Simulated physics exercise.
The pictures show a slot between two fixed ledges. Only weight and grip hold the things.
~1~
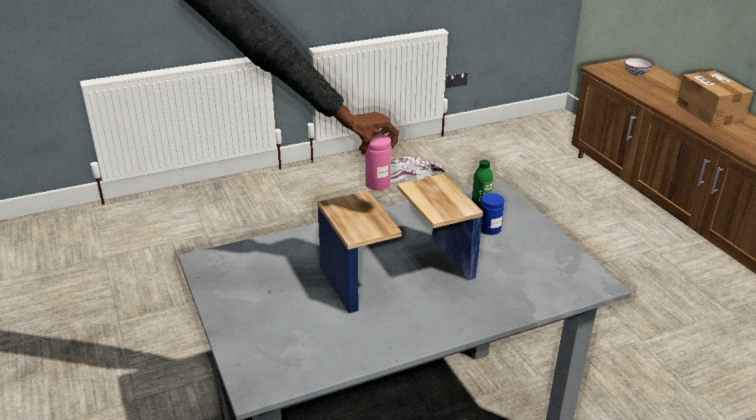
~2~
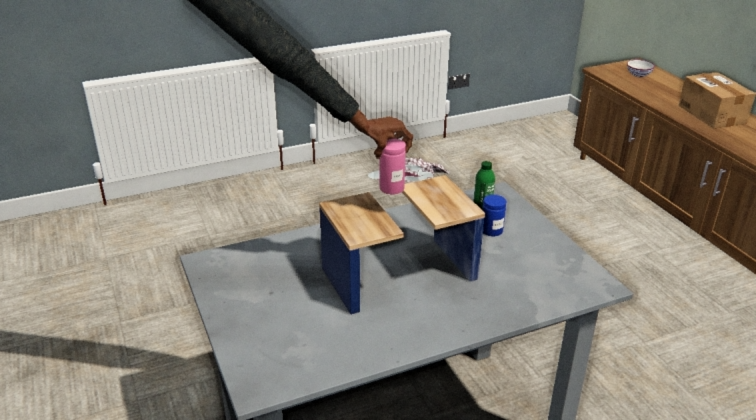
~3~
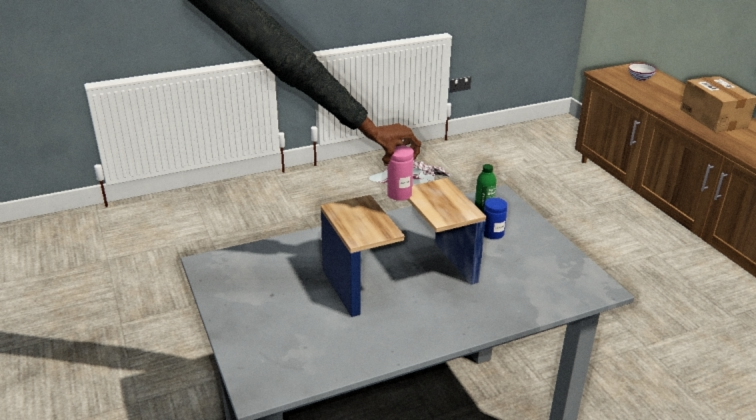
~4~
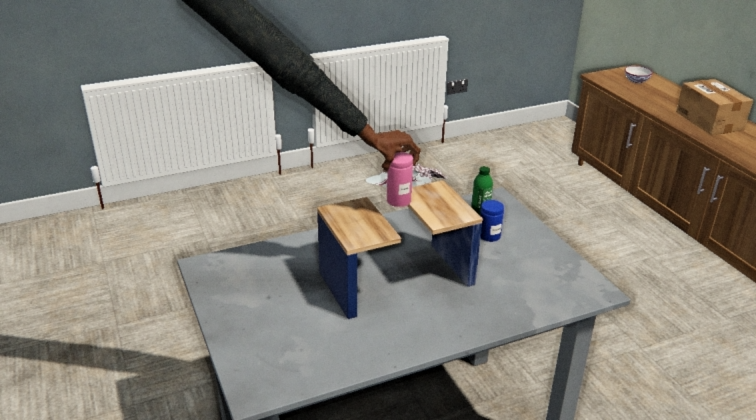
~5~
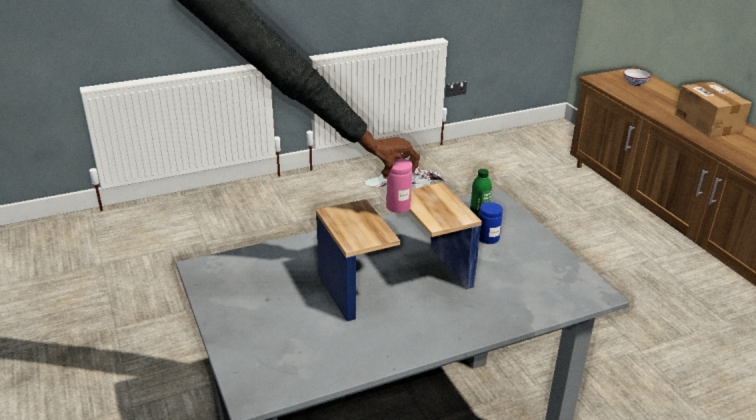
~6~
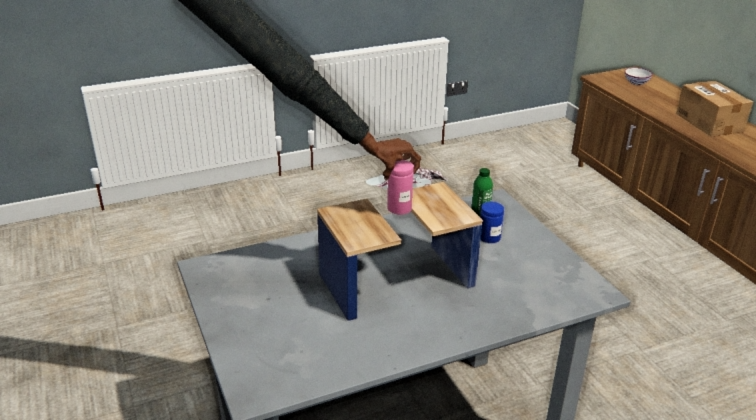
A hand moves a pink jar slightly right and down, then holds it still behind two wooden-topped blocks.
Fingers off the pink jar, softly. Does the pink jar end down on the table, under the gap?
In the end the jar goes down the gap.
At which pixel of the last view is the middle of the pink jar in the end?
At about (398, 262).
Then, 0.20 s past the last view, pink jar displaced about its own width near (400, 202).
Then, 0.30 s past the last view, pink jar displaced well along near (398, 245).
Then, 0.40 s past the last view, pink jar displaced well along near (398, 257).
Then, 1.20 s past the last view, pink jar displaced well along near (398, 262).
Finally, moved from the start, pink jar; the other 2 still in place. Final places as the last picture's camera would see them, pink jar near (398, 262). The jar reaches the table.
